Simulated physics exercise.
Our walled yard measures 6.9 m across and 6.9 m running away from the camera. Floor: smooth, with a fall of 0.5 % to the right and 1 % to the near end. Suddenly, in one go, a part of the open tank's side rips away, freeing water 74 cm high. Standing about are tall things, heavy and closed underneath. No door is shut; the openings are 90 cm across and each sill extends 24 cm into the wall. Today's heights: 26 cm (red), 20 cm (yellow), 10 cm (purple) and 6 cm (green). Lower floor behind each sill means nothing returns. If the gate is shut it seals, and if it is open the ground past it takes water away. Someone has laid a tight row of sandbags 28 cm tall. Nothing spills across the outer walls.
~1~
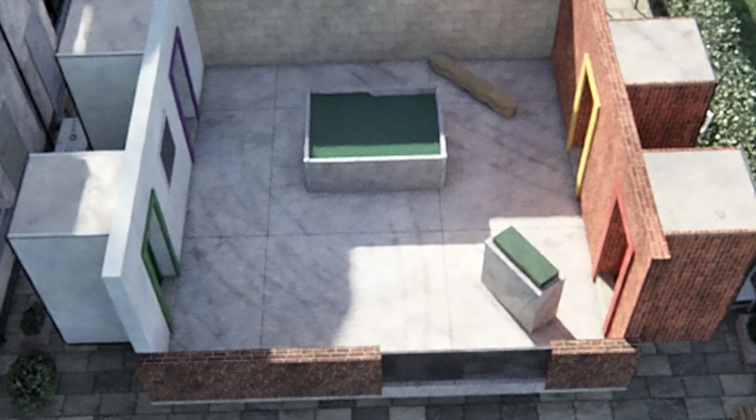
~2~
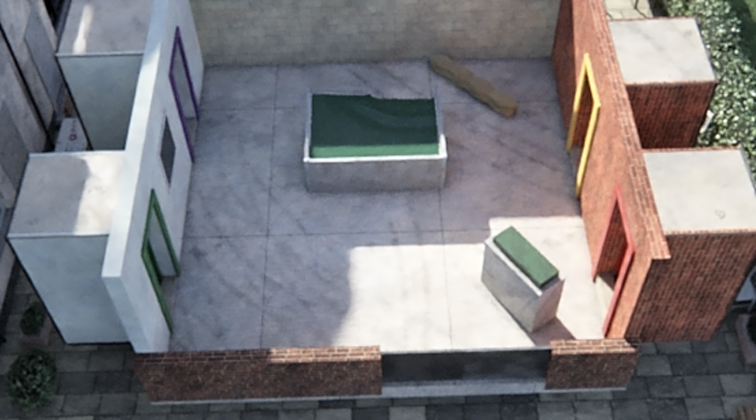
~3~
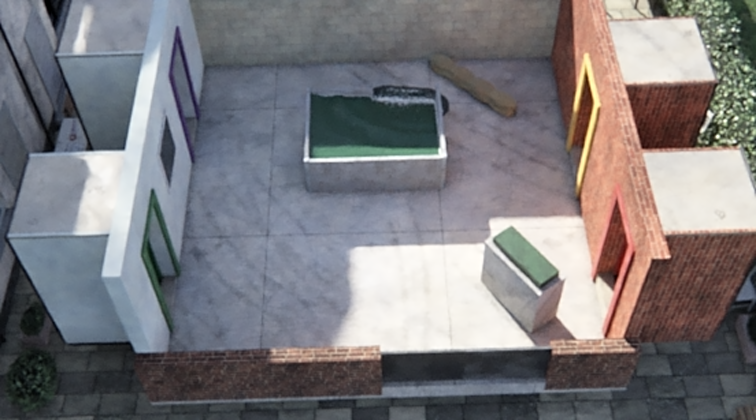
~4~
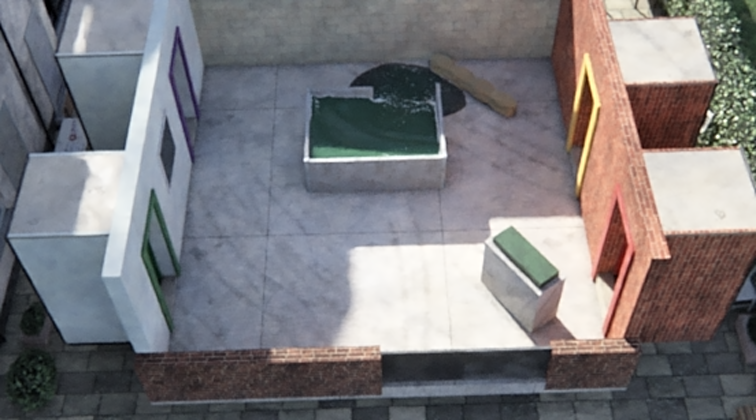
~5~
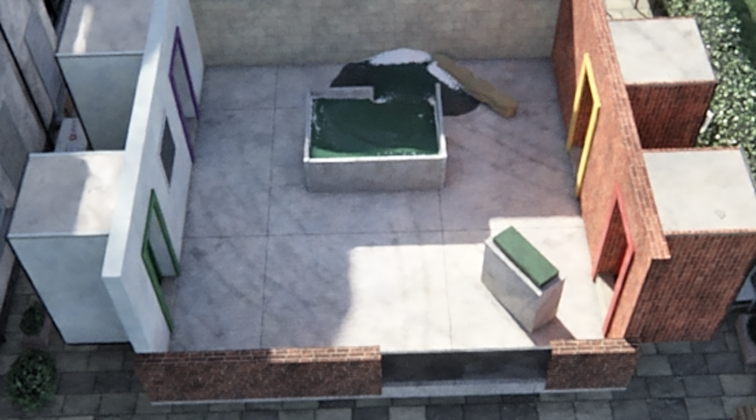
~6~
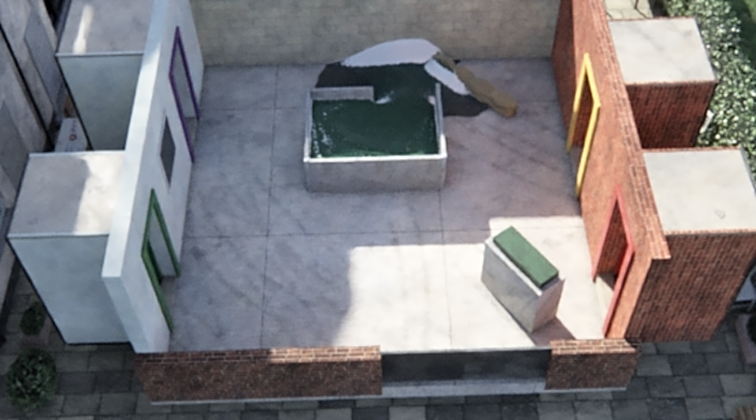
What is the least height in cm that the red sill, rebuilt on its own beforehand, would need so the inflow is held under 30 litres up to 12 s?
Around 8.5 cm would be enough.
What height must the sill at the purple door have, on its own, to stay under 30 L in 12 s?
Purple - roughly 13.0 cm.
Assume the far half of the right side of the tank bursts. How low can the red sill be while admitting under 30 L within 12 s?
About 13.5 cm.
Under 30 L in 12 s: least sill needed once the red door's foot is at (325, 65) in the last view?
Minimum: Close to 10.5 cm.
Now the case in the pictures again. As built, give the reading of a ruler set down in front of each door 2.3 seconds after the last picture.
Centimetres: Red = 0, yellow = 12, purple = 19, green = 0.
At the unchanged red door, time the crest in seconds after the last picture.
Some 6.5 s, more or less.
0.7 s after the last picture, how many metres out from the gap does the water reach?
About 3.4 metres out.
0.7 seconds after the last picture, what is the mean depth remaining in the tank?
Around 48 cm deep on average.
Then, 0.7 s after the last picture water covers 15 % of the floor, deepest (53 cm) near (414, 75); it has not reached the red door.
Then, 2.3 s after the last picture water covers 45 % of the floor, deepest (32 cm) near (432, 74); it has not reached the red door.
Then, 11.3 s after the last picture water covers 95 % of the floor, deepest (12 cm) near (580, 217); 9 cm at the red door, 0 litres in over its 26 cm sill.
At the red door as built, the water peaked near 14 cm, 6.5 s after the last picture.
Run again over the same 12 s with other heights there, 45 litres in over 7.5 cm, 18 litres over 10 cm. The limit of 30 litres is kept from about 8.5 cm up.
